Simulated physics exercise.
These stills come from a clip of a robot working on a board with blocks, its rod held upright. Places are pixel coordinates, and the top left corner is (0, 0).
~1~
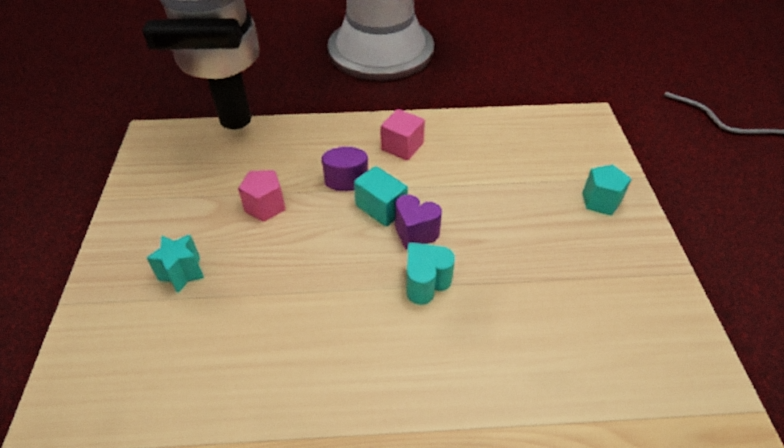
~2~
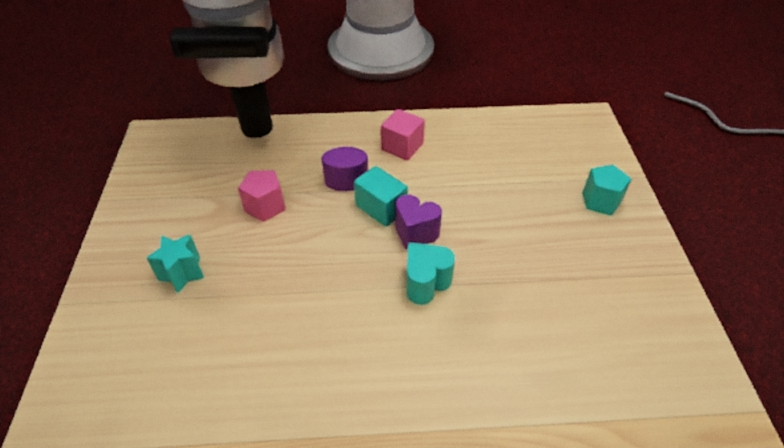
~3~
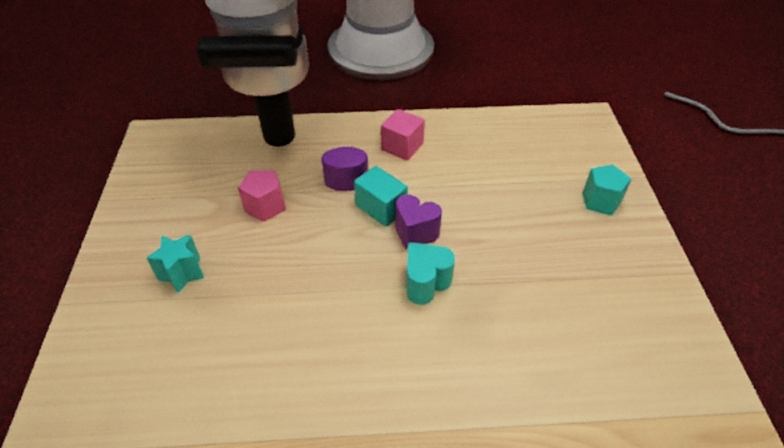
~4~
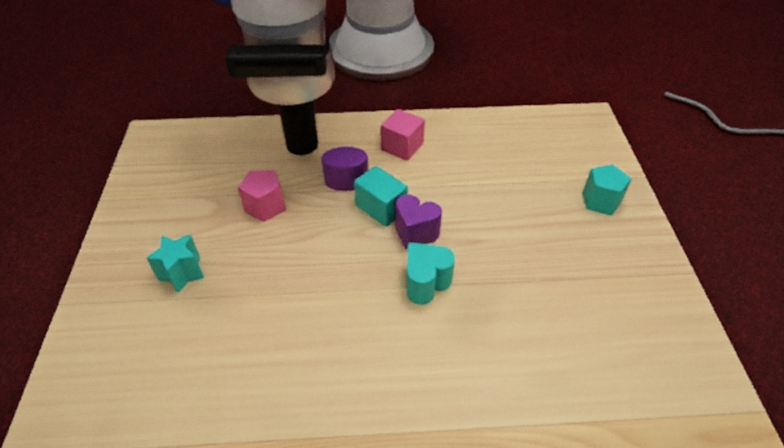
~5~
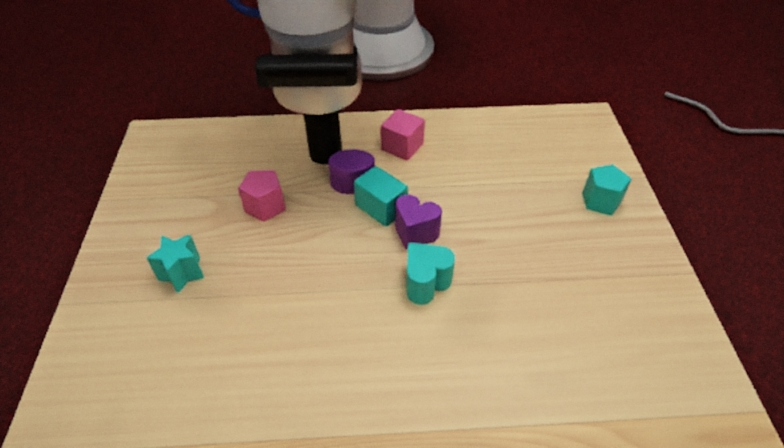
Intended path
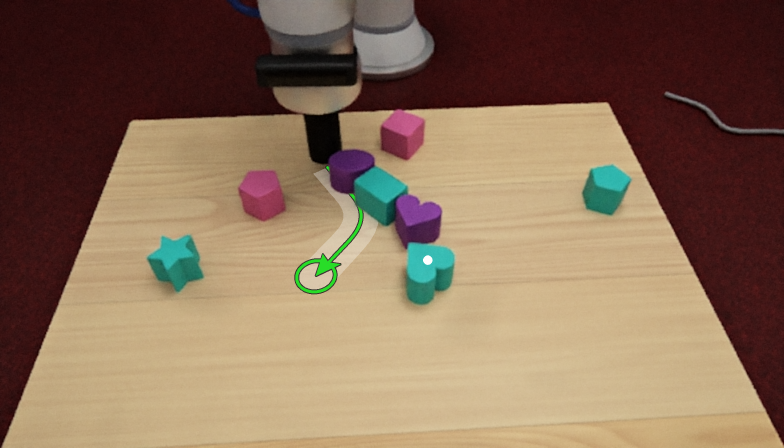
On a wooden board, a robot arm's black rod moving right and nudging a purple oval block slightly toward a turquoise block.
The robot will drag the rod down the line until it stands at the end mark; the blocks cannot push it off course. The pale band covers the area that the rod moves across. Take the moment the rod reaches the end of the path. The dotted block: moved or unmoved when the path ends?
It keeps its spot.
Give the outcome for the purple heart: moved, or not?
The purple heart will not stay where it is.
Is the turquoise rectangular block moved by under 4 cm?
I believe not.
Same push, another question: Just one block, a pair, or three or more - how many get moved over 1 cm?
My answer is three or more.
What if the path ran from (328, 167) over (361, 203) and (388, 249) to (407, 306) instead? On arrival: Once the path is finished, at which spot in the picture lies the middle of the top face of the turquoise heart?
About (456, 288).
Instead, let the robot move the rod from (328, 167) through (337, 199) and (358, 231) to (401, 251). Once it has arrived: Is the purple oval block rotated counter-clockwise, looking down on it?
Yes, that is how it ends up.
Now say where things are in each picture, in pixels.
Lower end of the rod at (236, 120), tops of blocks, purple oval block at (345, 156), turquoise rectangular block at (381, 183), purple heart at (417, 209), turquoise heart at (428, 260), in the first frame.
Rod at (257, 128), blocks as before, in the second frame.
Rod at (280, 137), blocks as before, in the third frame.
Rod at (302, 145), blocks as before, in the fourth frame.
Rod at (326, 154), purple oval block at (351, 159), turquoise rectangular block at (381, 183), purple heart at (417, 209), turquoise heart at (428, 260), in the fifth frame.
The drawn path runs from (328, 167) through (354, 198) and (352, 237) to (316, 276); the dot is on the turquoise heart.
What follows on the original path. One third of the way, rod at (354, 185); purple oval block at (387, 171), turned 90° anticlockwise; turquoise rectangular block at (420, 192), turned 50° clockwise; purple heart at (437, 227).
Two thirds of the way, rod at (351, 224); purple oval block at (390, 173), turned 115° anticlockwise; turquoise rectangular block at (423, 191), turned 60° clockwise; purple heart at (437, 227).
At the end, rod at (314, 263); purple oval block at (390, 173), turned 115° anticlockwise; turquoise rectangular block at (423, 191), turned 60° clockwise; purple heart at (437, 227); turquoise heart not moved.
